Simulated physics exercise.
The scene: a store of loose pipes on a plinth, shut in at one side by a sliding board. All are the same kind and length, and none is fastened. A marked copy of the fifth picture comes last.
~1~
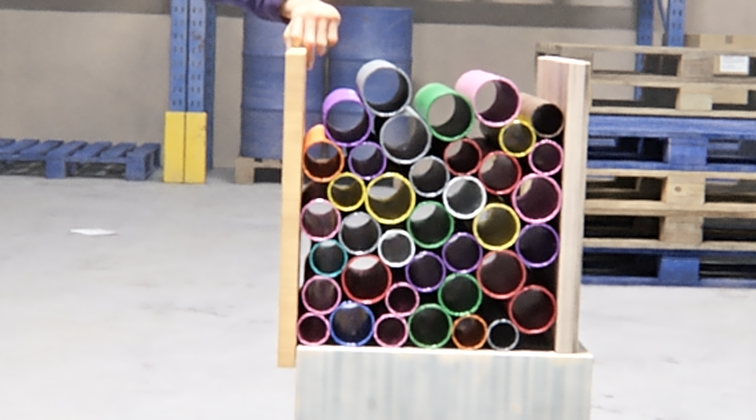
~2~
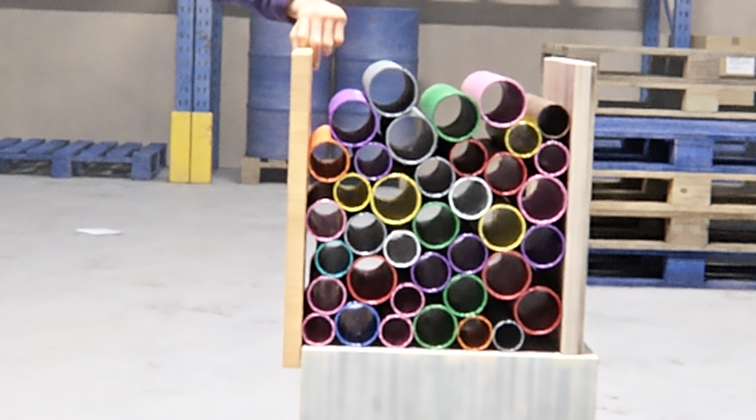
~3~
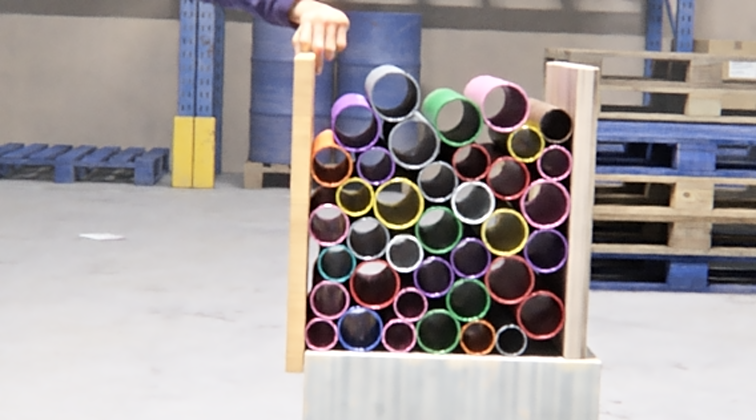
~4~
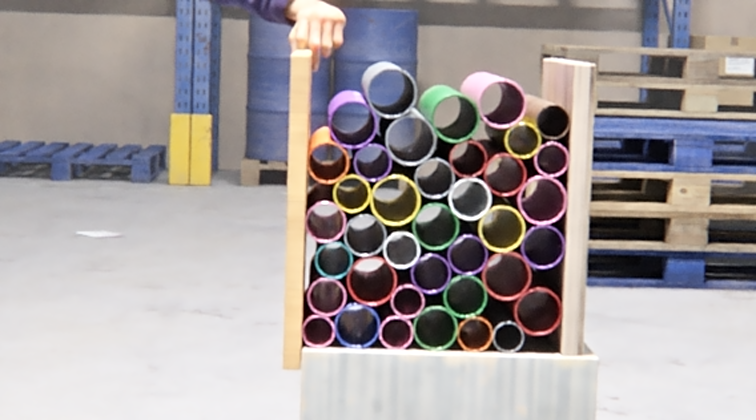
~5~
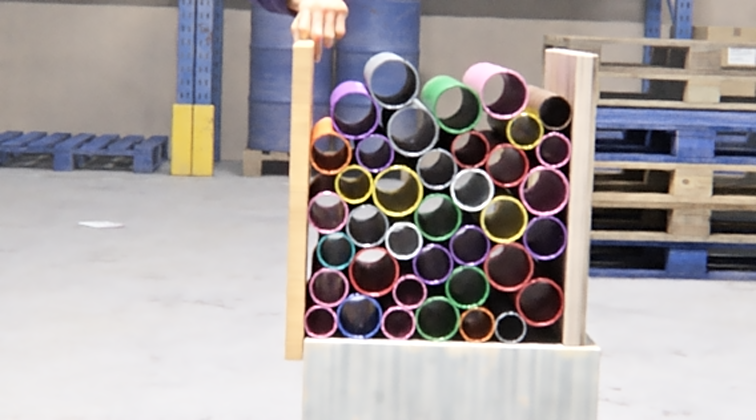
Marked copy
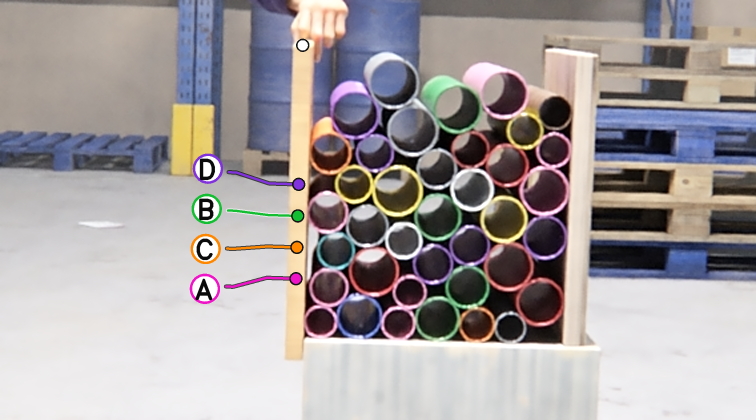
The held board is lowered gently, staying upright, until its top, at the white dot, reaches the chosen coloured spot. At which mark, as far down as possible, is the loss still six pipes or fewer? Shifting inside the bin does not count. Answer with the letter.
No lower than B.
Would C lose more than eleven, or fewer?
At C, fewer than eleven.
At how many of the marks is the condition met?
The number is two.
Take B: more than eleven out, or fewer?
Fewer than eleven.
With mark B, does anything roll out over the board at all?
At B: Yes.
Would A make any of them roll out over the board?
Yes, at A.
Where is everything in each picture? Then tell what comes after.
The first frame shows a grey pipe (360, 234); a yellow pipe (497, 227); a grey pipe (429, 177).
The second frame shows a grey pipe (435, 178); a red pipe (469, 158).
The third frame shows a pink pipe (505, 107); side board (301, 200).
The fourth frame shows a pink pipe (318, 331); a grey pipe (508, 337).
The fifth frame shows a red pipe (374, 272); a grey pipe (367, 226); a yellow pipe (504, 220).
On the copy, A at (296, 279); B at (298, 216); C at (297, 248); D at (299, 185); the white dot at (303, 45).
On B. First, top of the board (310, 121).
Then, top of the board (308, 205).
Finally, top of the board (307, 216), three out over the board.
By contrast, A more than six out over the board; C more than six out over the board; D none out over the board.
